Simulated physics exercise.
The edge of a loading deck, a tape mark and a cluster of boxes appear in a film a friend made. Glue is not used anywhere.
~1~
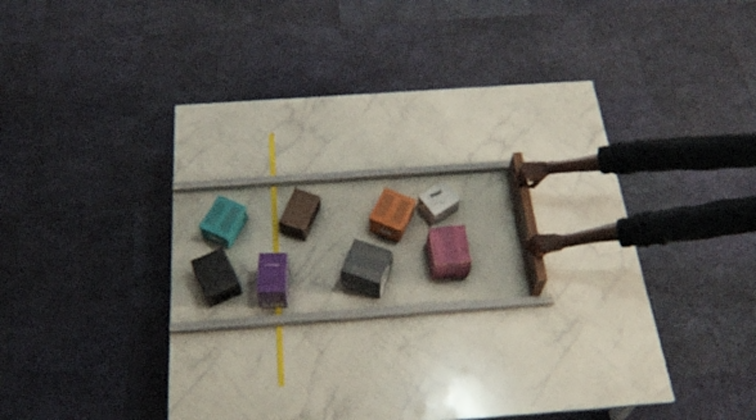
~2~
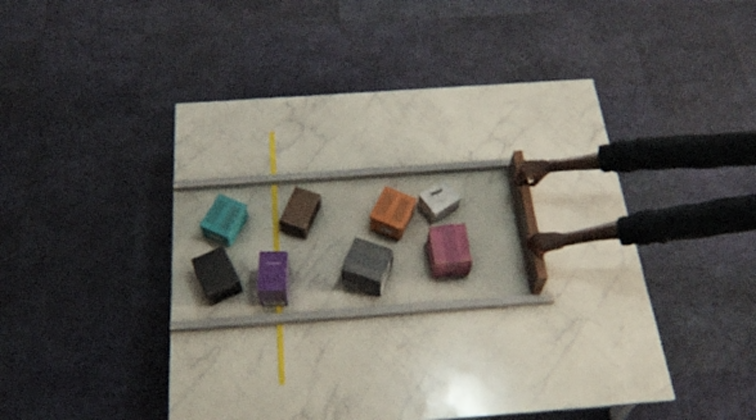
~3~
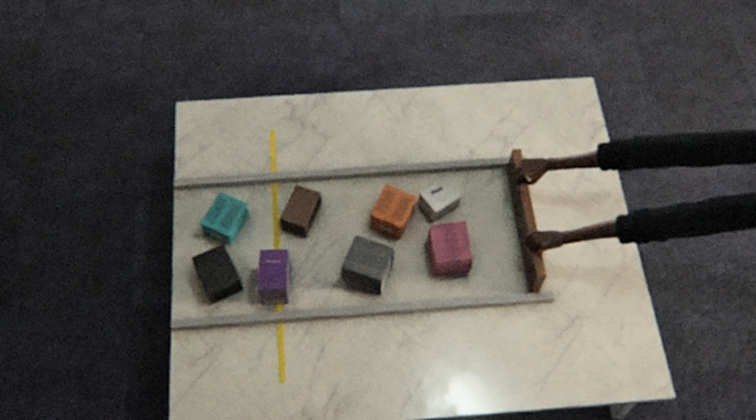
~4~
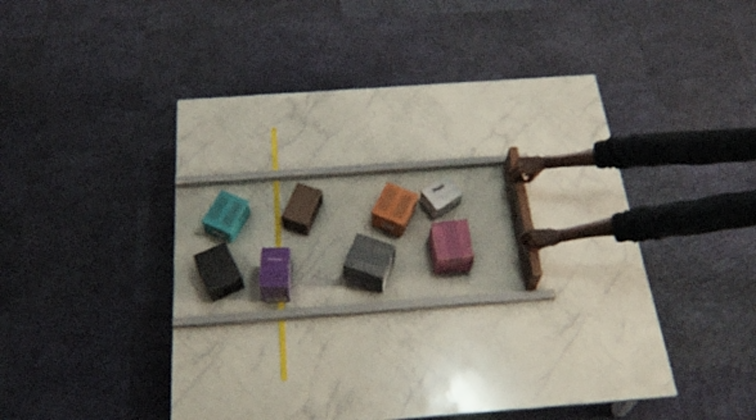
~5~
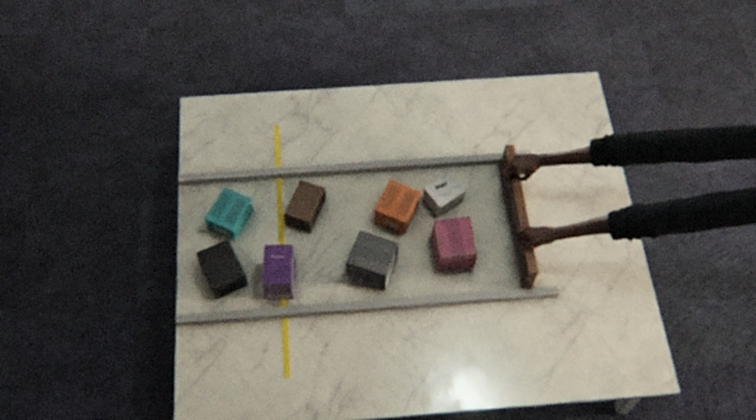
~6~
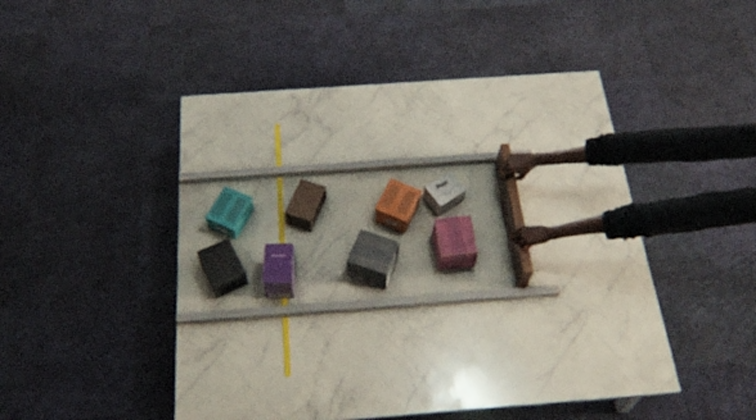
We see eight coloured boxes lying between two rails on a marble-patterned surface crossed by a yellow tape line, while two dark arms at the right move a brown plank slightly left and the boxes stay in place.
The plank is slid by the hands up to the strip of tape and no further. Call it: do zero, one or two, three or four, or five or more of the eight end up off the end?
One or two end up off it.
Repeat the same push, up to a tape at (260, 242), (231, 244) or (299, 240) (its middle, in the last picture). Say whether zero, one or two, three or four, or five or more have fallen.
One after another: Three or four; five or more; either one or two.
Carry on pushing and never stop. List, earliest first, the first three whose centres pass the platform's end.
Sequence: The black crate, the purple box, the turquoise tote.
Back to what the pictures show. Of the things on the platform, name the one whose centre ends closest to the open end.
Answer: The purple box.
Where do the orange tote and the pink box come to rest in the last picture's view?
The orange tote comes to rest close to (239, 223), while the pink box rests close to (264, 257).
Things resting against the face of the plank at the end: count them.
The answer is 2.
A little later, none off yet; black crate at rest near (223, 268); turquoise tote at rest near (231, 213); purple box at rest near (280, 271).
Next, none off yet; black crate shifted a little near (197, 267); turquoise tote shifted a little near (221, 216); purple box shifted about its own width near (229, 277).
When it is over, the number that fall off is one or two; down, black crate.
